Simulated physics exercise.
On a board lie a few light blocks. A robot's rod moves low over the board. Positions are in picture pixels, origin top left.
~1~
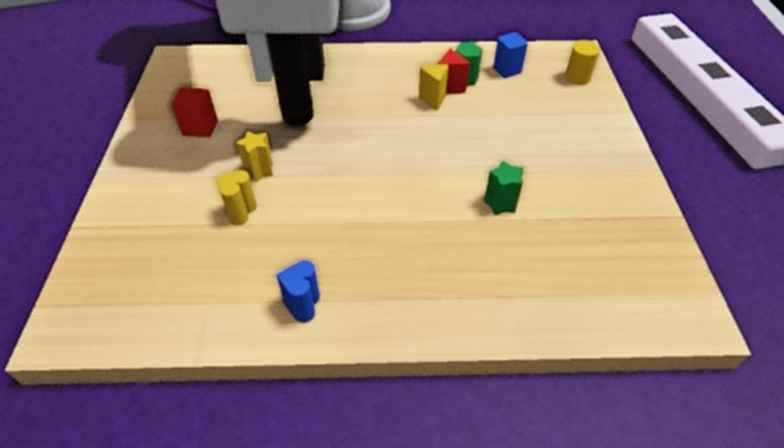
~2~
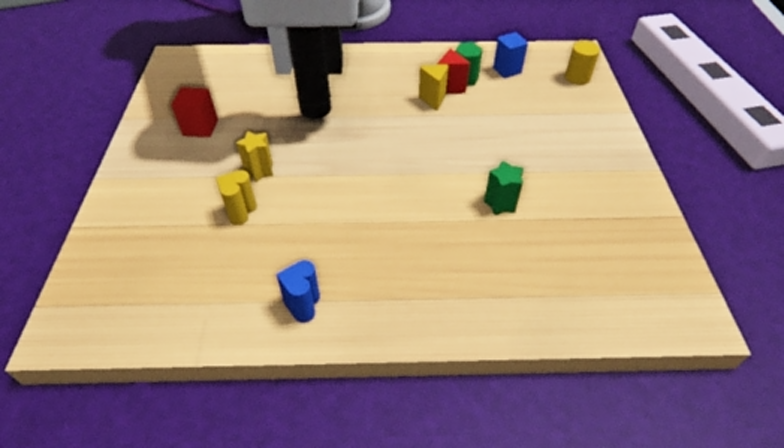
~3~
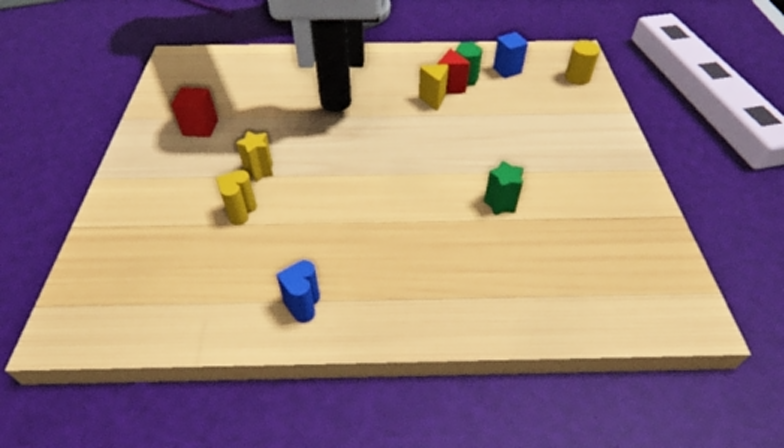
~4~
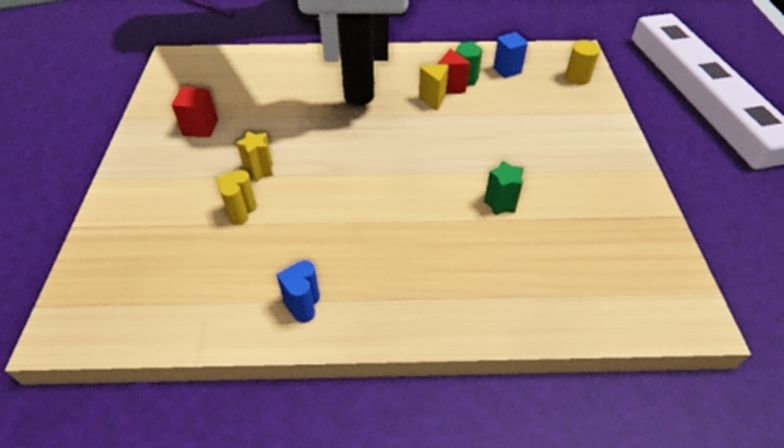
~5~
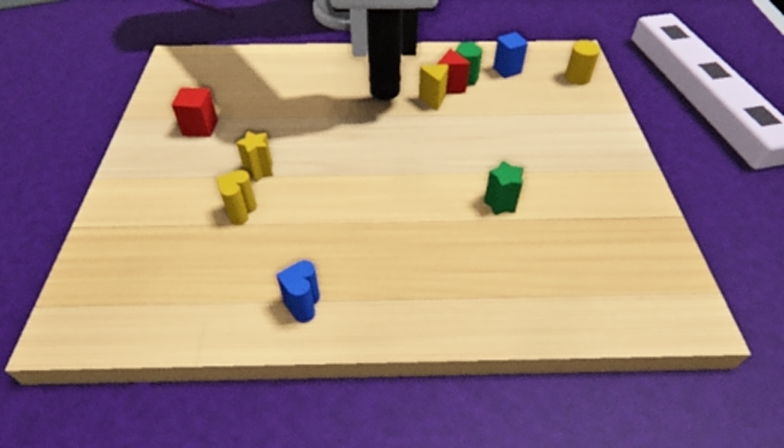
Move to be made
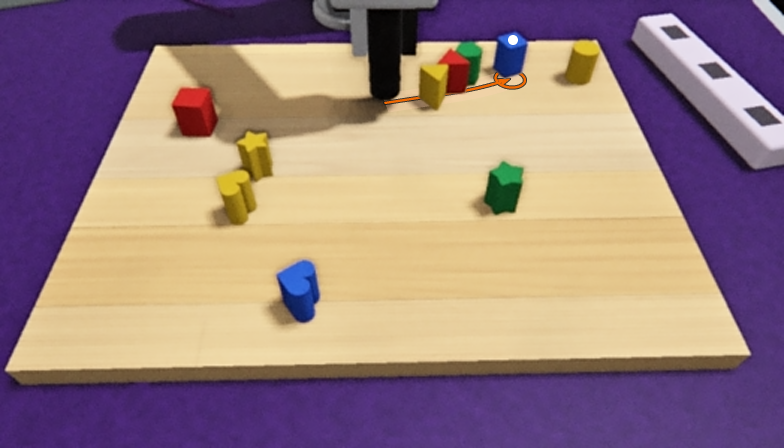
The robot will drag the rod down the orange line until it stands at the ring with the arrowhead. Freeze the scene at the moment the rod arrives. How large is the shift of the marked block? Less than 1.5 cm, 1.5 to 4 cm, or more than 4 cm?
Verdict: From 1.5 to 4 cm.
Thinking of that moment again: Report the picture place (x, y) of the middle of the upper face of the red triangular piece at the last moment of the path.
Its top middle will sit at (512, 35).
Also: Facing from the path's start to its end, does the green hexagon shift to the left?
I'd say yes.
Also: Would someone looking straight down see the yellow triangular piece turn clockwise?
Yes, that is how it ends up.
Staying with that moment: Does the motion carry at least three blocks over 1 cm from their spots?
It seems so.
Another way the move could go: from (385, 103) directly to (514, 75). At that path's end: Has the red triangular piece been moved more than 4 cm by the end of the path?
I believe so.
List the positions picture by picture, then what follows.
Rod's lower end at (298, 117); yellow triangular piece at (436, 70); red triangular piece at (452, 58); green hexagon at (469, 49); blue square at (513, 40), in the first frame.
Rod at (316, 110); blocks still, in the second frame.
Rod at (336, 103); blocks still, in the third frame.
Rod at (359, 97); blocks still, in the fourth frame.
Rod at (385, 92); yellow triangular piece at (436, 70); red triangular piece at (452, 58); green hexagon at (469, 49); blue square at (513, 40), in the fifth frame.
Drawn move, from (385, 103) via (451, 93), ending at (510, 79); the dot is on the blue square.
On the path given first. One third of the way, rod at (431, 85); yellow triangular piece at (458, 69), turned 30° clockwise; red triangular piece at (462, 54); green hexagon at (476, 46).
Two thirds of the way, rod at (474, 78); yellow triangular piece at (490, 71), turned 95° clockwise; red triangular piece at (491, 44), turned 45° anticlockwise; green hexagon at (492, 33), turned 40° anticlockwise; blue square at (518, 36), turned 40° clockwise.
At the end, rod at (512, 68); yellow triangular piece at (492, 71), turned 105° clockwise; red triangular piece at (512, 35), turned 120° anticlockwise; green hexagon at (491, 28), turned 70° anticlockwise; blue square at (526, 28), turned 85° clockwise.
